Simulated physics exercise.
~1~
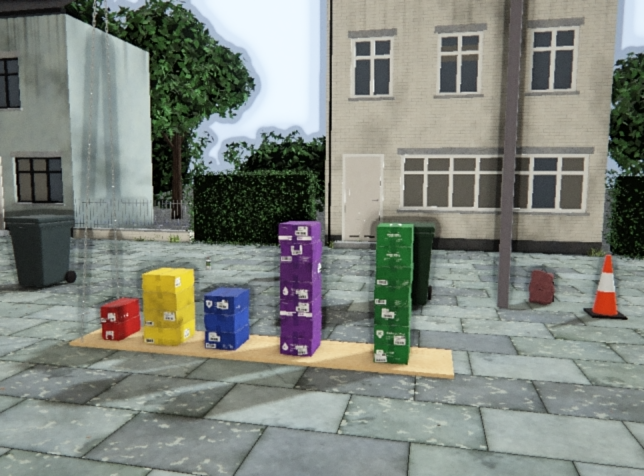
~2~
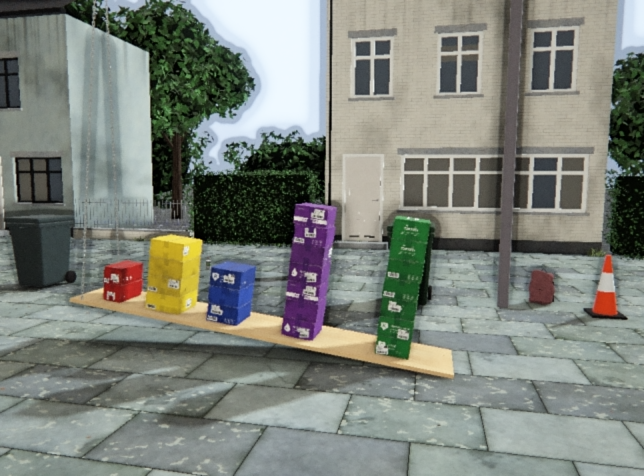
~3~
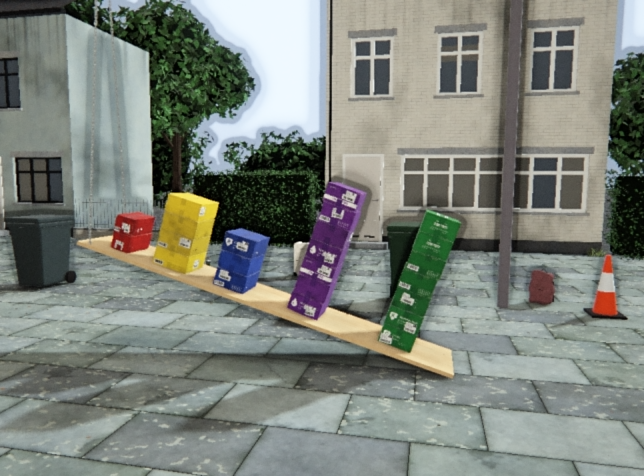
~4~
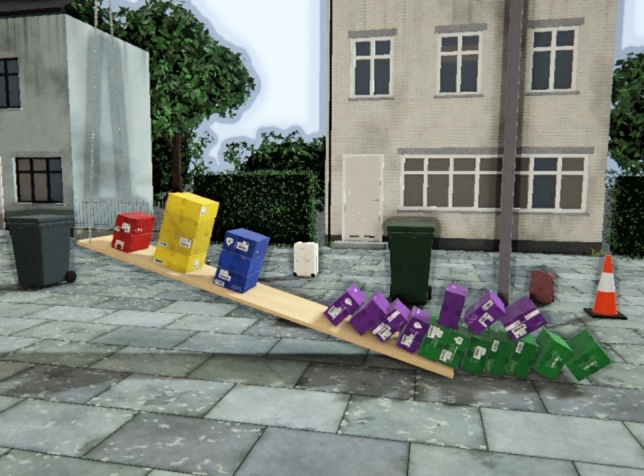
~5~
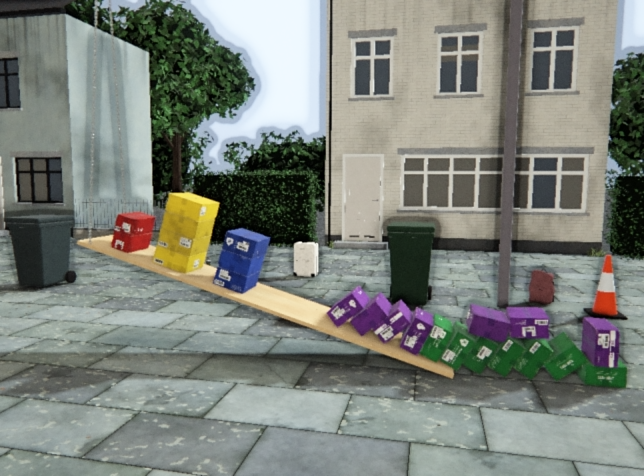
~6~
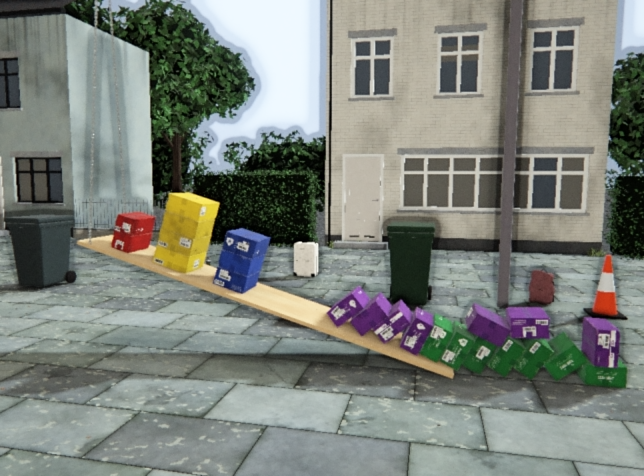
A plank holding five stacks of coloured boxes tilted up at its left end until the tall purple and green stacks toppled to the right and spilled across the paving, while the red, yellow and blue ones stayed standing on the slope.
